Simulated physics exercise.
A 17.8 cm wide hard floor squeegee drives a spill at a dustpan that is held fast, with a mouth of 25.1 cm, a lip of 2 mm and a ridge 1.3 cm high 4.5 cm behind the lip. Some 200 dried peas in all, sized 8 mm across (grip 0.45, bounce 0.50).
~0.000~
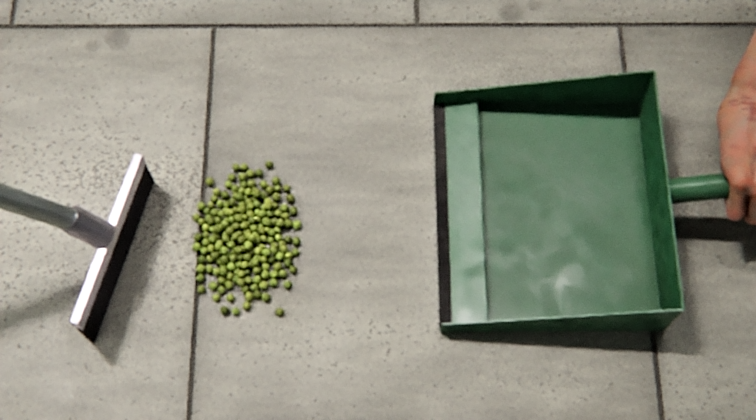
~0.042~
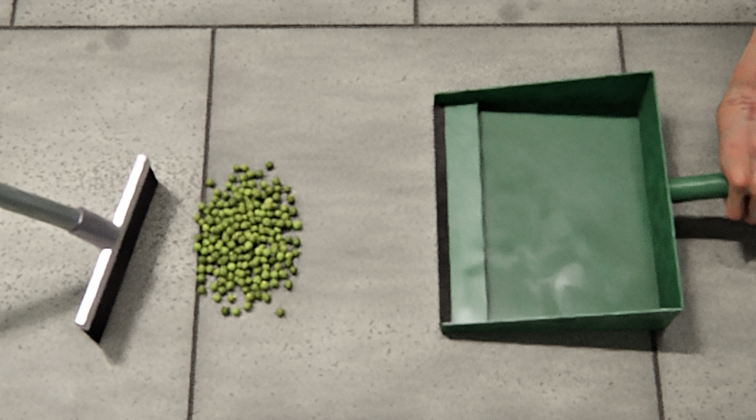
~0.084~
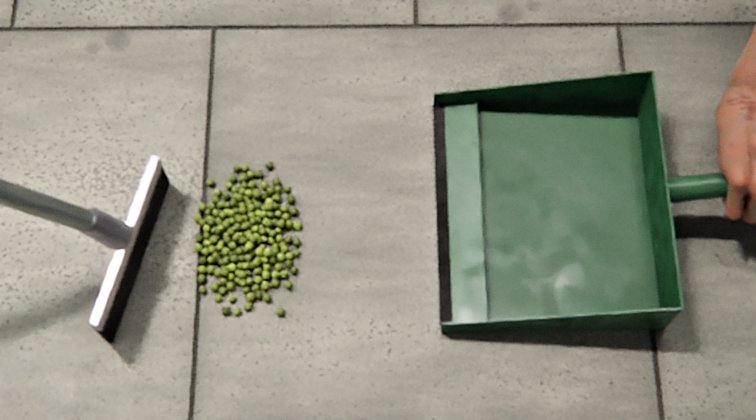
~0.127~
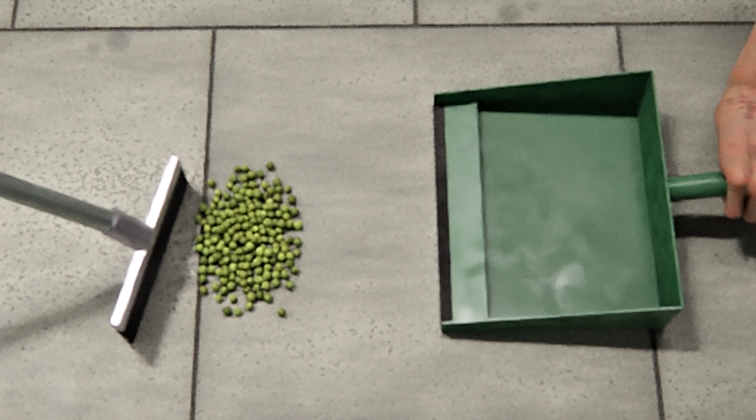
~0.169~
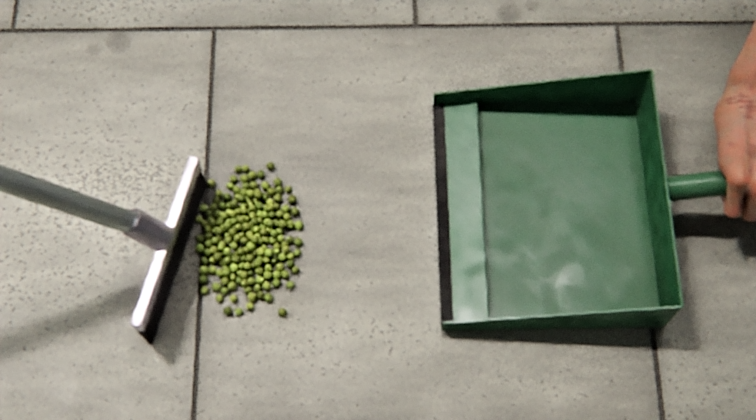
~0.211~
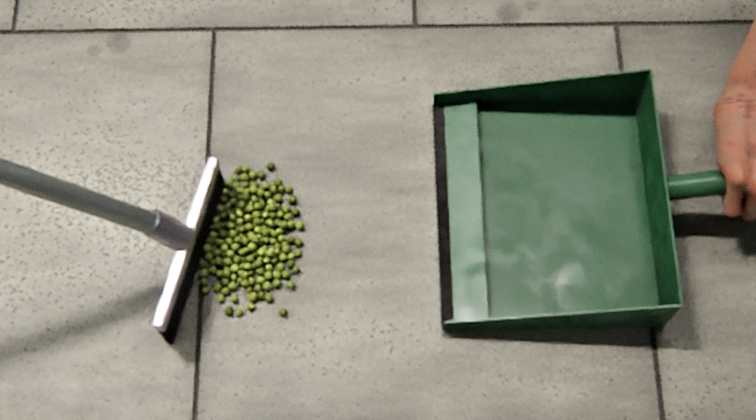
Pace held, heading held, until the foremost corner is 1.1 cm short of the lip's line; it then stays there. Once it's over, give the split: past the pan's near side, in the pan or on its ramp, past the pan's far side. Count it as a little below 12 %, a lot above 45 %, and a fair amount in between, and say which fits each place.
Near side: A fair amount, pan: A fair amount, far side: A little.
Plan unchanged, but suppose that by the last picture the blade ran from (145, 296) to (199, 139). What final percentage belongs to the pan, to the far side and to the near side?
Final per cent - pan 0, far 0, near 0.
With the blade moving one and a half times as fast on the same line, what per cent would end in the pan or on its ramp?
Roughly 25 in a hundred.
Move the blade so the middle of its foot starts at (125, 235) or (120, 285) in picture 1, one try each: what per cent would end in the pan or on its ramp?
Roughly 20 % and 15 %.
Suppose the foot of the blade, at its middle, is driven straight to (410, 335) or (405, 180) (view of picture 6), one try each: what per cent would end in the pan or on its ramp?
Roughly 15 per cent for the first try and 5 per cent for the second.
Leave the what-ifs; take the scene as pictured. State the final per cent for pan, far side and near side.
Near: 15; pan: 20; far: 0 (percent).
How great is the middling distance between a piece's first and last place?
20 cm or so.
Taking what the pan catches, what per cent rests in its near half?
Estimate: Close to 80 %.
After 0.45 s, middle of the blade 14 cm from the lip; 0 % over the lip, far side 0 %, near side 5 %.
Then, at 0.61 s, middle of the blade 7 cm from the lip; 0 % over the lip, far side 0 %, near side 10 %.
After 0.89 s, middle of the blade 3 cm from the lip; 20 % over the lip, far side 0 %, near side 15 %.
By 1.4 s all is still; near side 15 %, pan 20 %, far side 0 %, in front of the lip or behind the blade 65 %.
